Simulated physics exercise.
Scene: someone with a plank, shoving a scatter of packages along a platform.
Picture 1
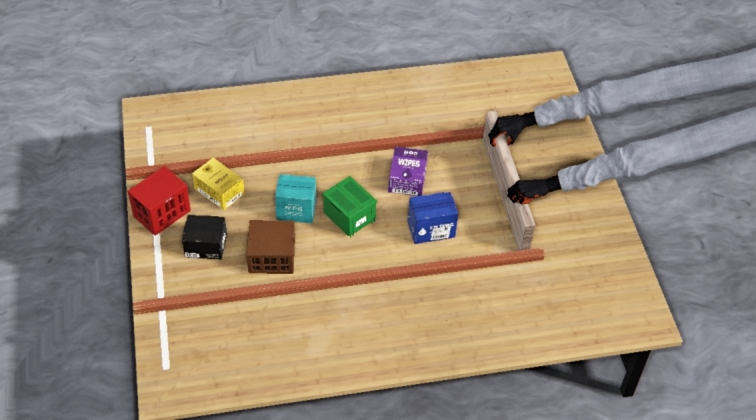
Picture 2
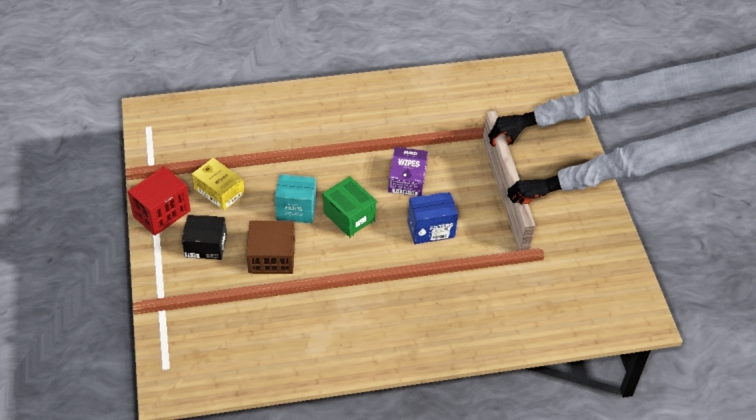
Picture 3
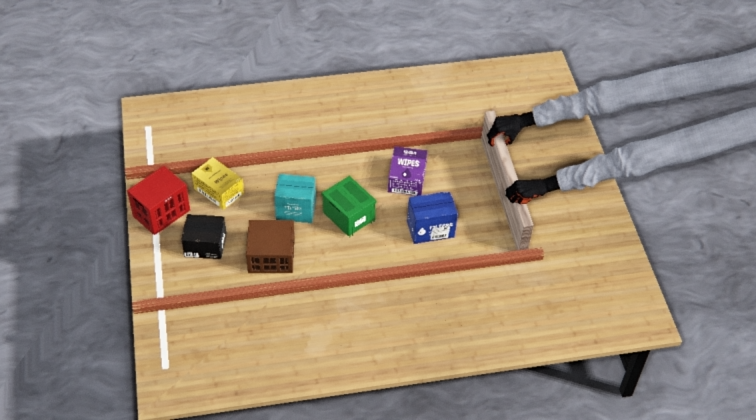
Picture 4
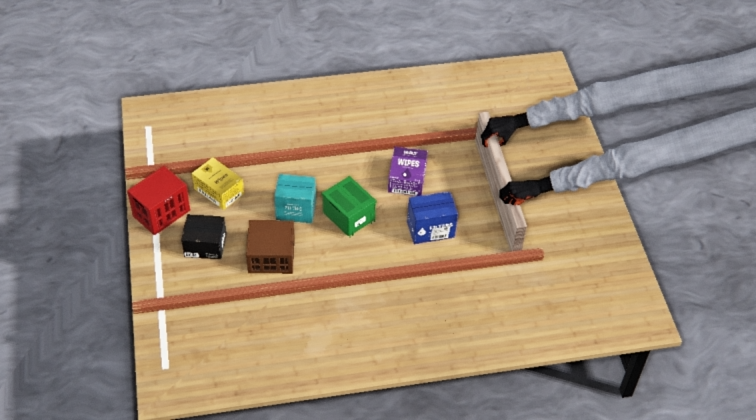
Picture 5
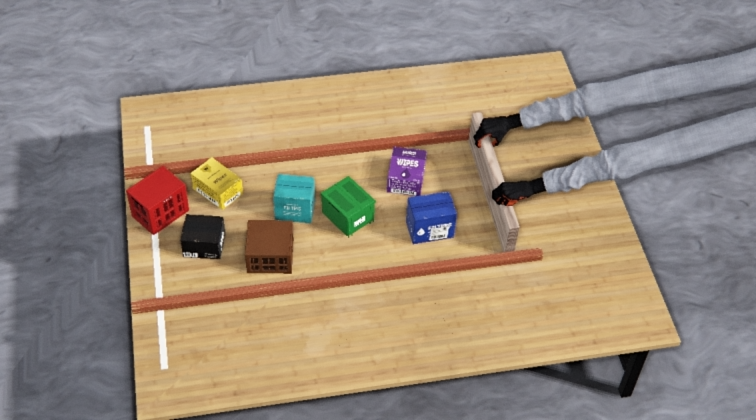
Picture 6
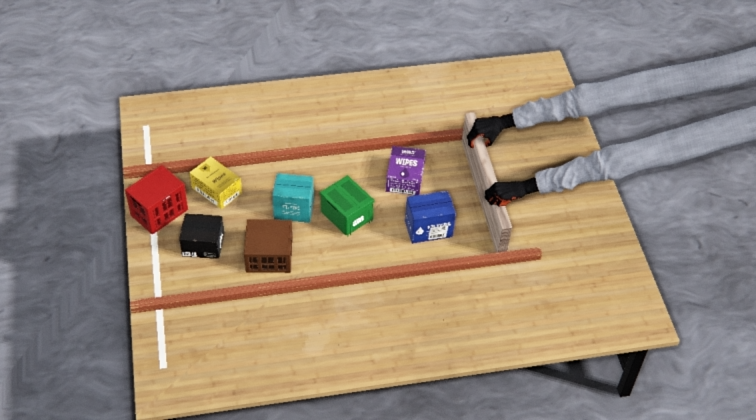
Gloved hands slide a wooden plank slightly left toward eight colourful packages resting still on a table.
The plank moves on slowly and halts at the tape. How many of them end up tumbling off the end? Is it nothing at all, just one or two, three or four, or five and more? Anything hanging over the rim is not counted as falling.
The tally of those that come down is above four.
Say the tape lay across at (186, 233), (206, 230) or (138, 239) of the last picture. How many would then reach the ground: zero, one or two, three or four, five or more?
3 or 4; one or two; at least five.
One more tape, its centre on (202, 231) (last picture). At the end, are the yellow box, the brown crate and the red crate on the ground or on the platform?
The yellow box remains up, the brown crate does not fall, the red crate is lost.
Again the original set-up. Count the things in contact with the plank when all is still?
The answer is 3.
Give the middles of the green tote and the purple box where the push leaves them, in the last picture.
Final positions: Near (129, 240); near (133, 200).
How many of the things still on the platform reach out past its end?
The count would be 3.
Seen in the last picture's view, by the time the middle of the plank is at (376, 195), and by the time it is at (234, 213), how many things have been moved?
First 4 and then 8.
Soon after, none off yet; red crate at rest near (157, 200); black parcel at rest near (202, 236); yellow box at rest near (216, 183).
Then, none off yet; red crate moved a little near (145, 202); black parcel moved about its own width near (173, 241); yellow box moved about its own width near (174, 185).
At rest, the number that fall off is five or more; fallen, turquoise box, brown crate, yellow box, black parcel and red crate.
